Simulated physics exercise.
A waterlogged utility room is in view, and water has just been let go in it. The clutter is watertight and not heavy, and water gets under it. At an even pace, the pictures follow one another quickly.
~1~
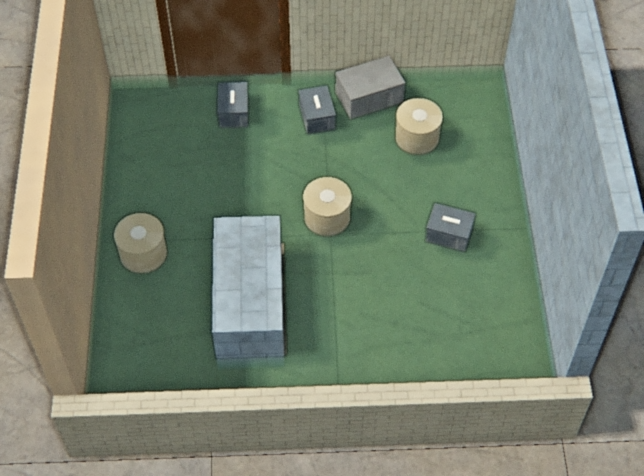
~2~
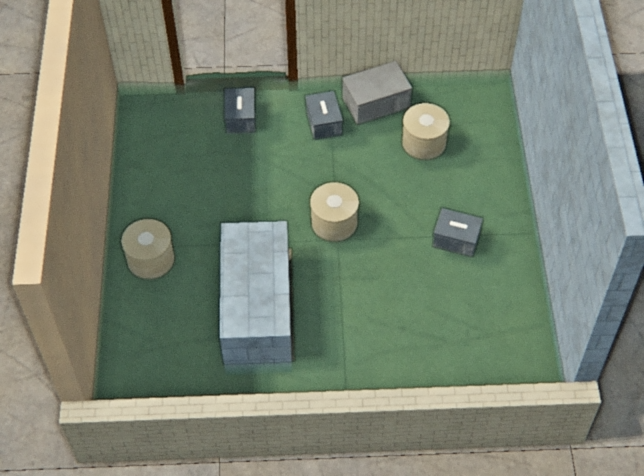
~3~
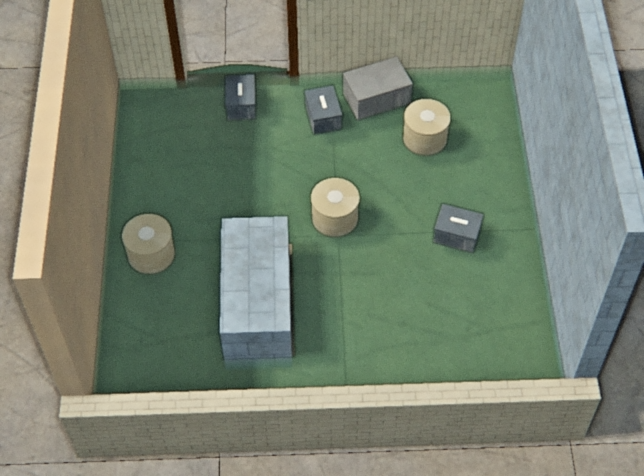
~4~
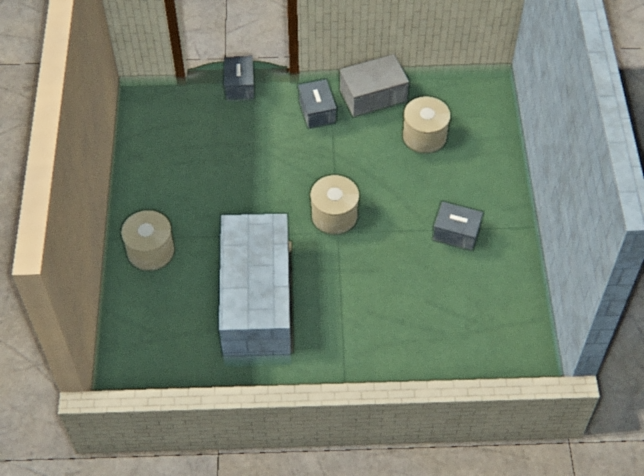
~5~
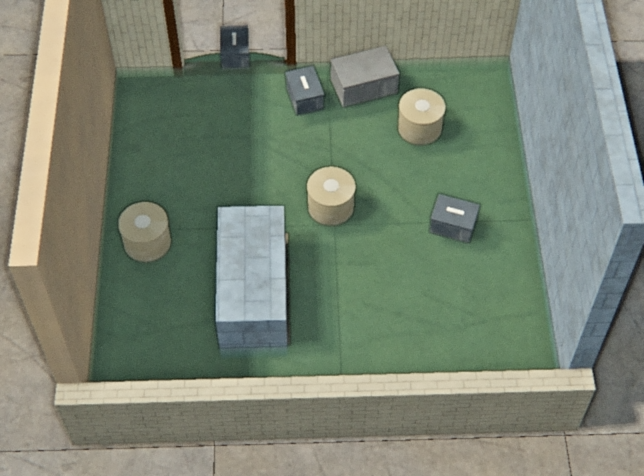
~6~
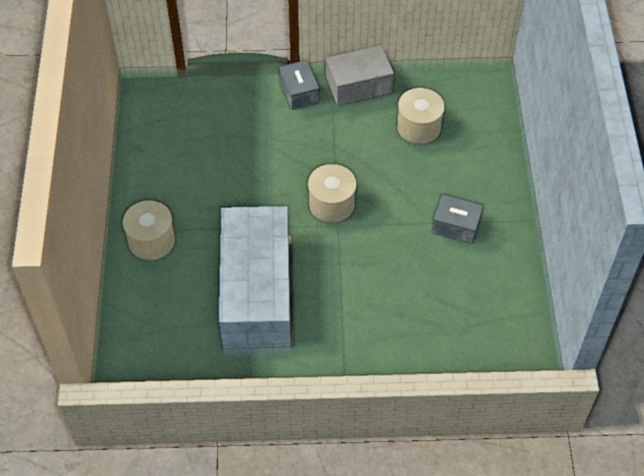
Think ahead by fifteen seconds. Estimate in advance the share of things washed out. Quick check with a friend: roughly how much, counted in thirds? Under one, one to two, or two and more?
The share will most likely be no less than two thirds.
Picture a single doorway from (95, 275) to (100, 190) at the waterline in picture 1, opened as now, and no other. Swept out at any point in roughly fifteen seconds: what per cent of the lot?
Roughly 40 in a hundred.
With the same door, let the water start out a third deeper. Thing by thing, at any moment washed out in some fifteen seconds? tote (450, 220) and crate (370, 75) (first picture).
As listed: Left behind, washed out.
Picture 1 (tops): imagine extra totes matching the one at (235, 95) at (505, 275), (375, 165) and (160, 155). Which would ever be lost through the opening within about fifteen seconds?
The first does not leave, the second leaves, and the third leaves.
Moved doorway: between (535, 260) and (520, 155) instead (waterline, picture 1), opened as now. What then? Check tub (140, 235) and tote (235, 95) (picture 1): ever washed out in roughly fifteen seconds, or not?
Listed in order, the pair end up trapped and trapped.
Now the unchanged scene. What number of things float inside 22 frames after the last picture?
4.
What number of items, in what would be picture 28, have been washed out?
All told, it is 3.
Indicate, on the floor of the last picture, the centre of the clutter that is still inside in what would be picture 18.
Average floor point: Approx. (299, 170).
A moment on, 1 of 7 are out; 6 afloat.
Next, 3 of 7 are out; 4 afloat.
Later, 3 of 7 are out; 4 afloat.
In the end, 5 of 7 are out; 2 afloat.
